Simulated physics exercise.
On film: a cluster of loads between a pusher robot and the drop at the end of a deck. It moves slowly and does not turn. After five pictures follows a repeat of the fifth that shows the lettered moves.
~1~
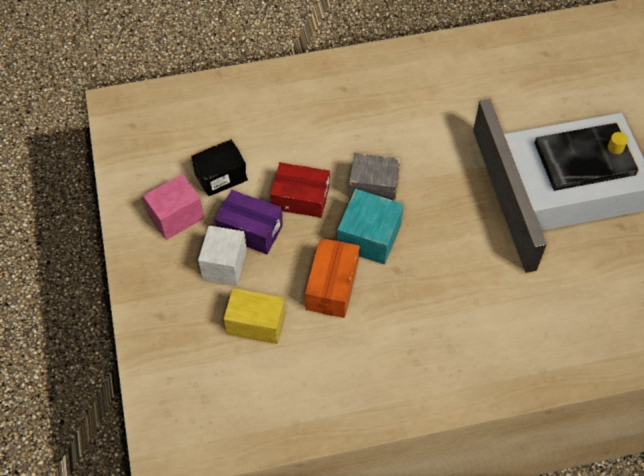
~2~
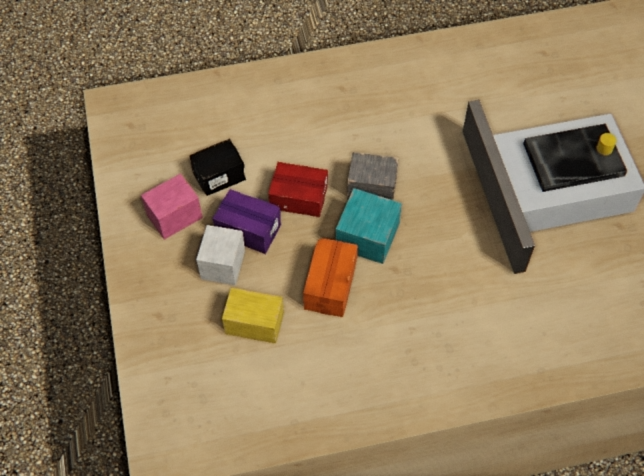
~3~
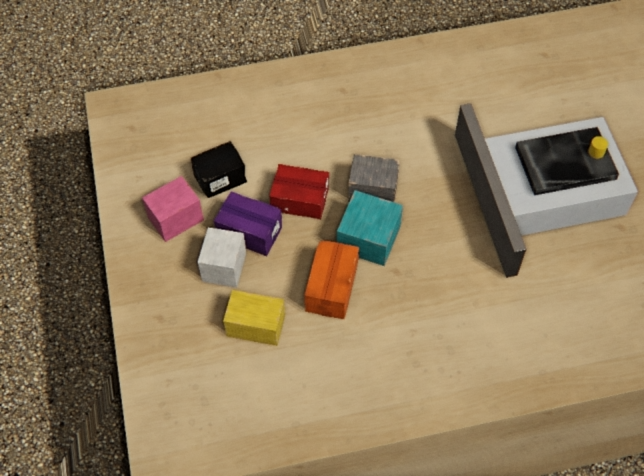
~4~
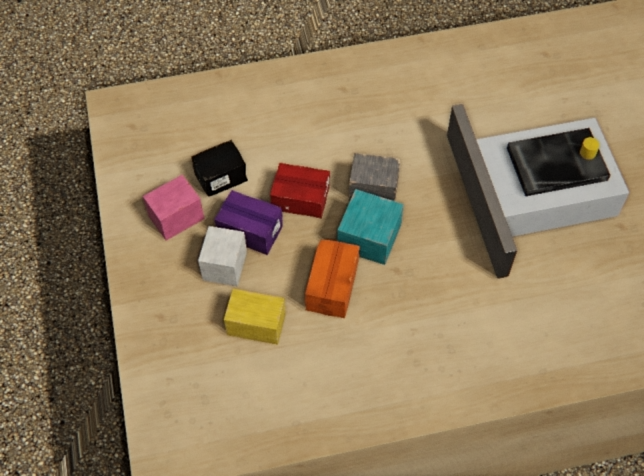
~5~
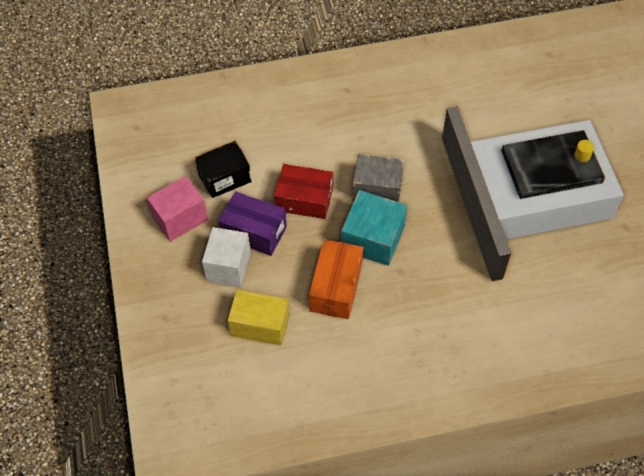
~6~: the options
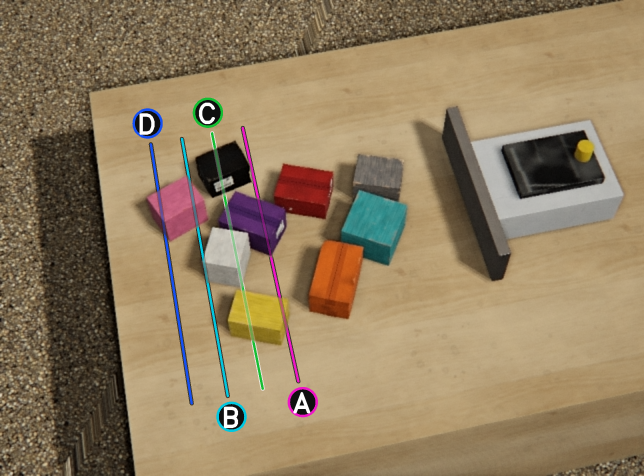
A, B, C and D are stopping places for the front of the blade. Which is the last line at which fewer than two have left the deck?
As far as mark B.
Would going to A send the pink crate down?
By then, no.
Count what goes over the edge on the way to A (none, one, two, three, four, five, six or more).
The count is none.
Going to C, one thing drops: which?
The pink crate goes over.
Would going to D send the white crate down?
Yes.
On the copy, A at (268, 245); B at (203, 257); C at (235, 251); D at (170, 264).
On B. First, robot (450, 182); orange box (328, 288); red box (287, 199).
Then, robot (353, 201); pink crate (147, 213); purple parcel (198, 241).
Finally, robot (276, 215); pink crate over the edge; purple parcel (121, 255); one fallen.
By contrast, A is within the limit but short; C is within the limit but short; D drops five.
